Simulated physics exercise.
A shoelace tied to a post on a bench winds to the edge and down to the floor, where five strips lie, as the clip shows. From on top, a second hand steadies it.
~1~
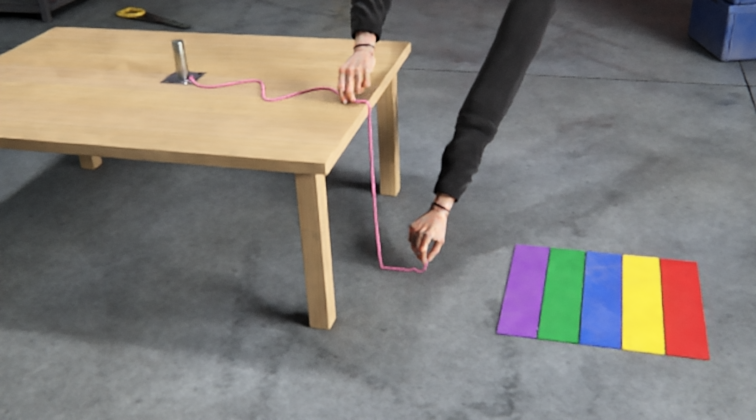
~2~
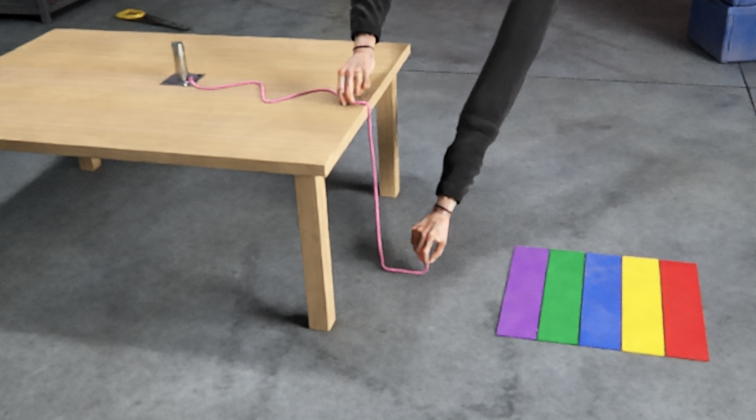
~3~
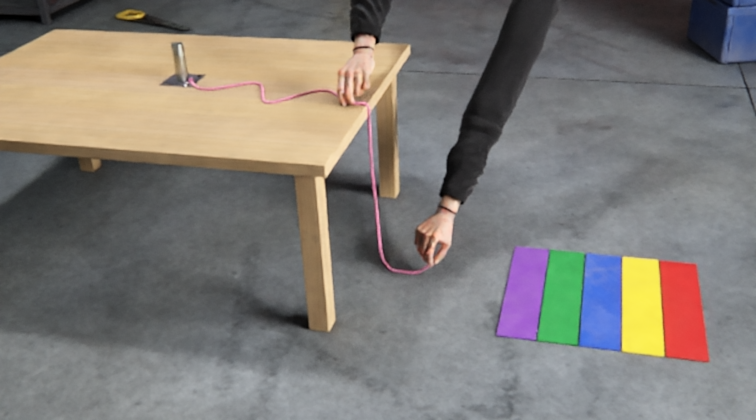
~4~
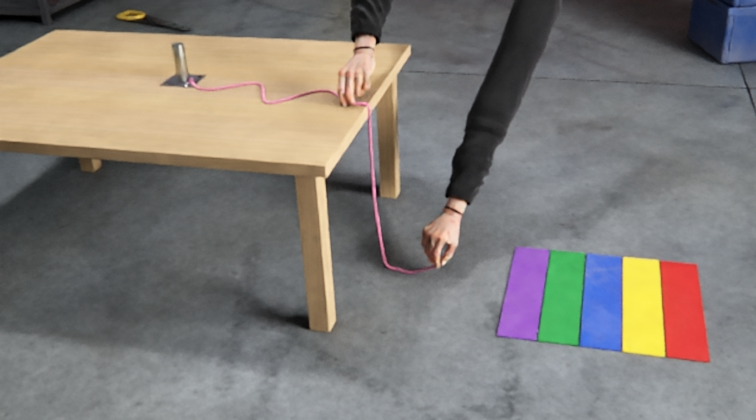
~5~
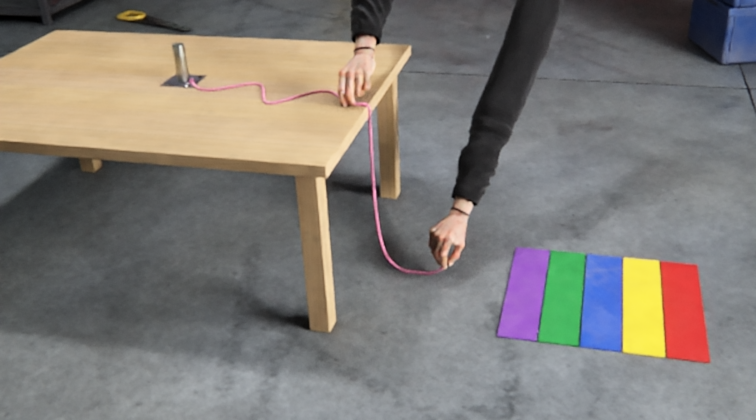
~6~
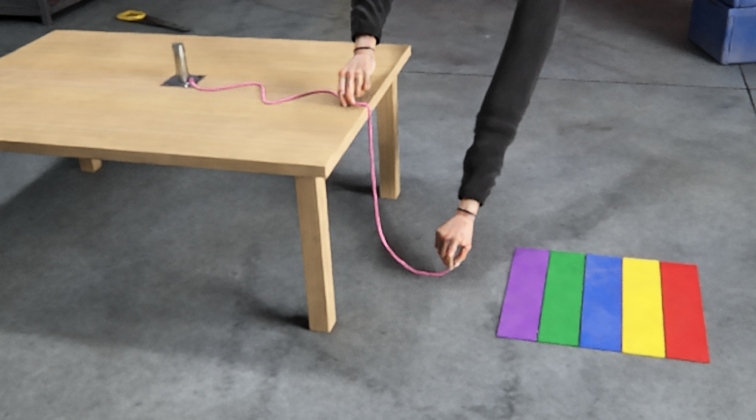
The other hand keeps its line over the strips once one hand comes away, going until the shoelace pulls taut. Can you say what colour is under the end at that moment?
Yes, it is yellow.
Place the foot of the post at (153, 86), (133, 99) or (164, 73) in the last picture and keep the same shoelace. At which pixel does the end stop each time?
First (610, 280), then (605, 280), and last (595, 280).
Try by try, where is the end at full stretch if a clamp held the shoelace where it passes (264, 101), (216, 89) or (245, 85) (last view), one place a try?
Try one gives (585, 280), try two (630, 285), and try three (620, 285).
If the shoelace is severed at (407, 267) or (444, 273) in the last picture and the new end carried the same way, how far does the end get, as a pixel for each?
Result 1: (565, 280). Result 2: (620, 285).
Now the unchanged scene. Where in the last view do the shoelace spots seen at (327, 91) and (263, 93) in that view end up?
(380, 109) and (293, 92).
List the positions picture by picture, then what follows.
The first picture shows end (426, 260); purple (519, 318); green (560, 322); blue (601, 327); yellow (643, 332); red (686, 337).
The second picture shows end (429, 262); shoelace through (207, 89) (263, 91) (312, 91) (368, 109) (375, 188) (381, 253).
The third picture shows end (433, 263).
The fourth picture shows end (440, 264); shoelace through (208, 90) (263, 92) (312, 92) (368, 110) (373, 188) (384, 255).
The fifth picture shows end (447, 265).
The sixth picture shows end (453, 265); shoelace through (208, 90) (263, 93) (313, 93) (368, 110) (374, 189) (394, 255).
Soon after, end near (571, 278); over green.
After that, end near (614, 283); over blue.
At the stop, end near (640, 285); over yellow. It halts on the yellow strip.
